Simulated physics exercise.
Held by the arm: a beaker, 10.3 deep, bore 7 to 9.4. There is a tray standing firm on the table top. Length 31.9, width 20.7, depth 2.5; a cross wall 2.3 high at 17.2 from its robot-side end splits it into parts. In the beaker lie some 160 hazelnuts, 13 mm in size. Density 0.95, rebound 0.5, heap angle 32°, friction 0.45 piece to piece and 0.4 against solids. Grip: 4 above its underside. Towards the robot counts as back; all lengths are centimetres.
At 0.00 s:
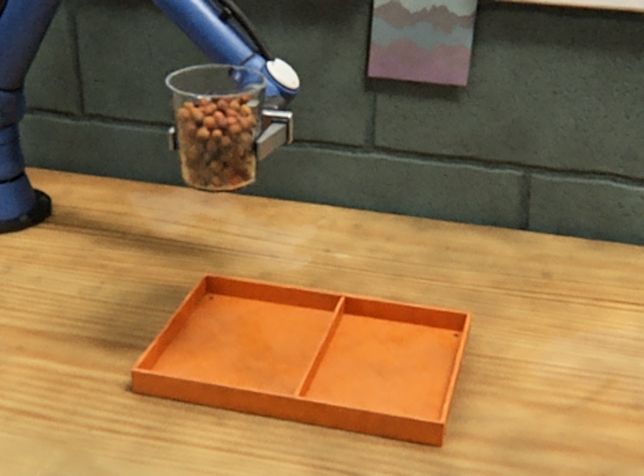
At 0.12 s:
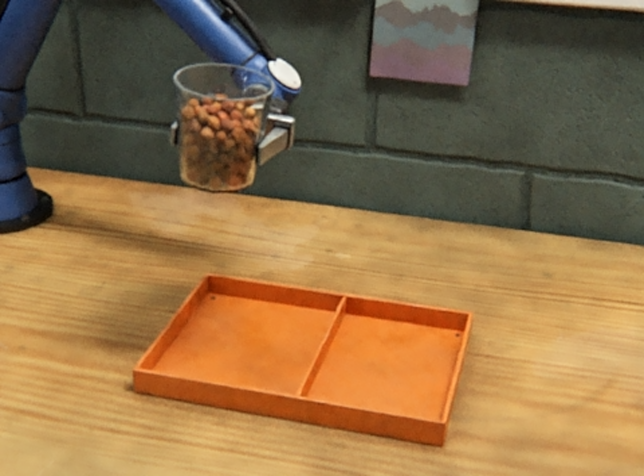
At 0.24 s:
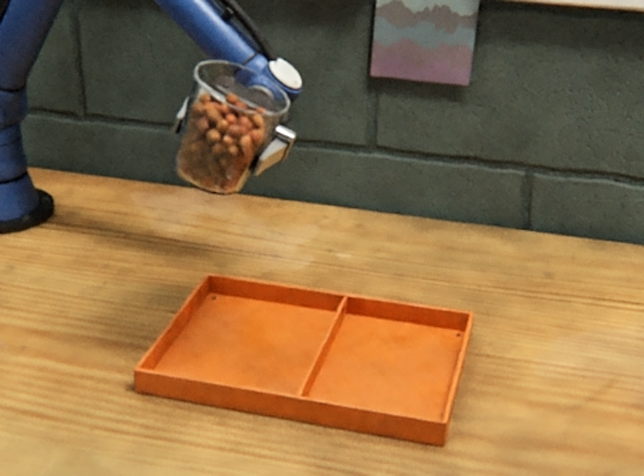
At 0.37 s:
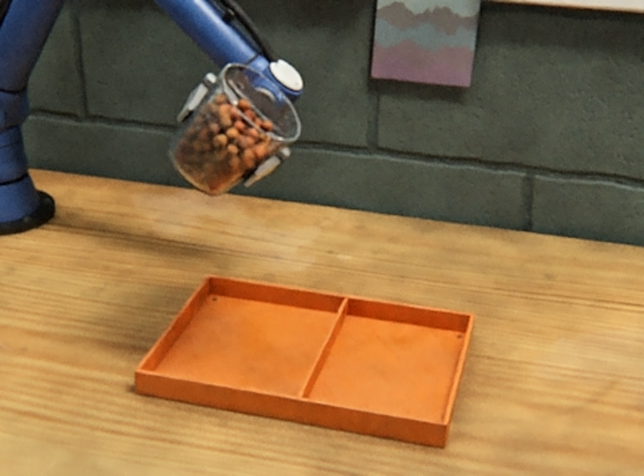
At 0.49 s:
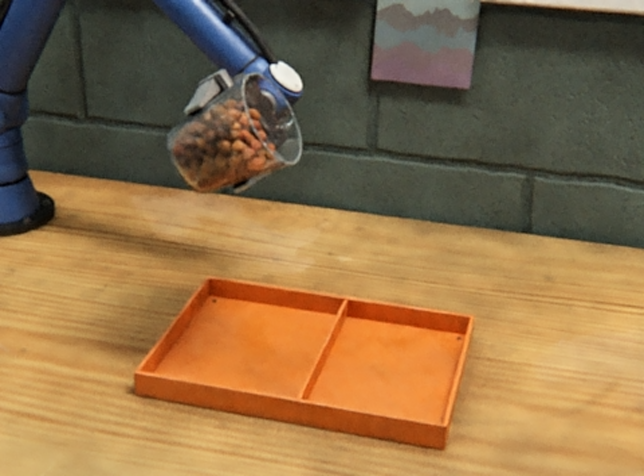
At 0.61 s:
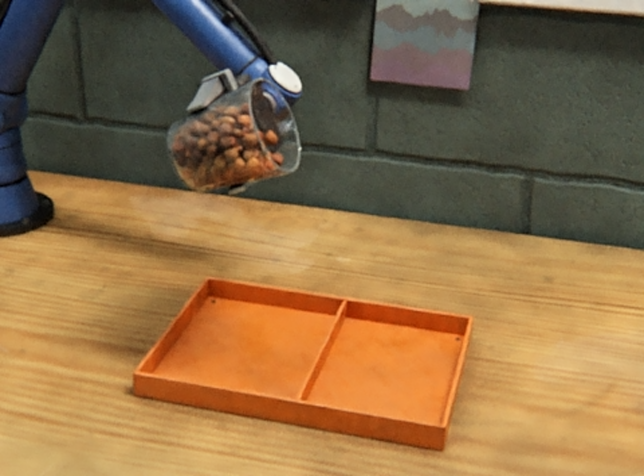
Clear beaker of hazelnuts tilting steadily to the right in a blue robot arm's grip, above a still, divided orange tray.
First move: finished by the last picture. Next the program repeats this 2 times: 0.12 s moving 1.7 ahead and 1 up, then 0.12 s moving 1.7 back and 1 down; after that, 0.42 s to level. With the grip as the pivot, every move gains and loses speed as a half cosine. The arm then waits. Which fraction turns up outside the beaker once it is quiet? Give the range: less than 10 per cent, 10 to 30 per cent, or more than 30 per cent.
The share is less than 10 per cent.
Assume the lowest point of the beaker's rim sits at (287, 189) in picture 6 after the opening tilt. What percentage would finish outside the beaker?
Roughly 40 percent, give or take.
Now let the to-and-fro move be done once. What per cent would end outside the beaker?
0 %.
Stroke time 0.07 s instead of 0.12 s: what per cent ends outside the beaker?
Roughly 25 percent then.
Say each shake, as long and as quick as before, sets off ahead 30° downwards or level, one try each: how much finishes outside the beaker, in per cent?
Try one gives about 0 in a hundred, try two about 5 in a hundred.
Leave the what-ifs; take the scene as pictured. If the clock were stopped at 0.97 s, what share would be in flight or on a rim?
That comes to about 0 per cent, more or less.
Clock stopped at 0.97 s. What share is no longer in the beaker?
Share out so far: Close to 0 %.
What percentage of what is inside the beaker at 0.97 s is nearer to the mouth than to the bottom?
Close to 40 in a hundred.
After 0.97 s, tilted 64° forward, highest piece 28 above the table; 159 in the beaker, 2 in the far-side part.
After 1.33 s, tilted 25° forward, highest piece 29 above the table; 153 in the beaker, 5 in the far-side part, 2 in the robot-side part, 1 in flight or on a rim.
After 1.71 s, level, highest piece 30 above the table; 153 in the beaker, 6 in the far-side part, 2 in the robot-side part.
After 2.76 s, level, highest piece 30 above the table; 153 in the beaker, 6 in the far-side part, 2 in the robot-side part.
At rest, 153 in the beaker, 6 in the far-side part, 2 in the robot-side part. That is 5 % outside the beaker.
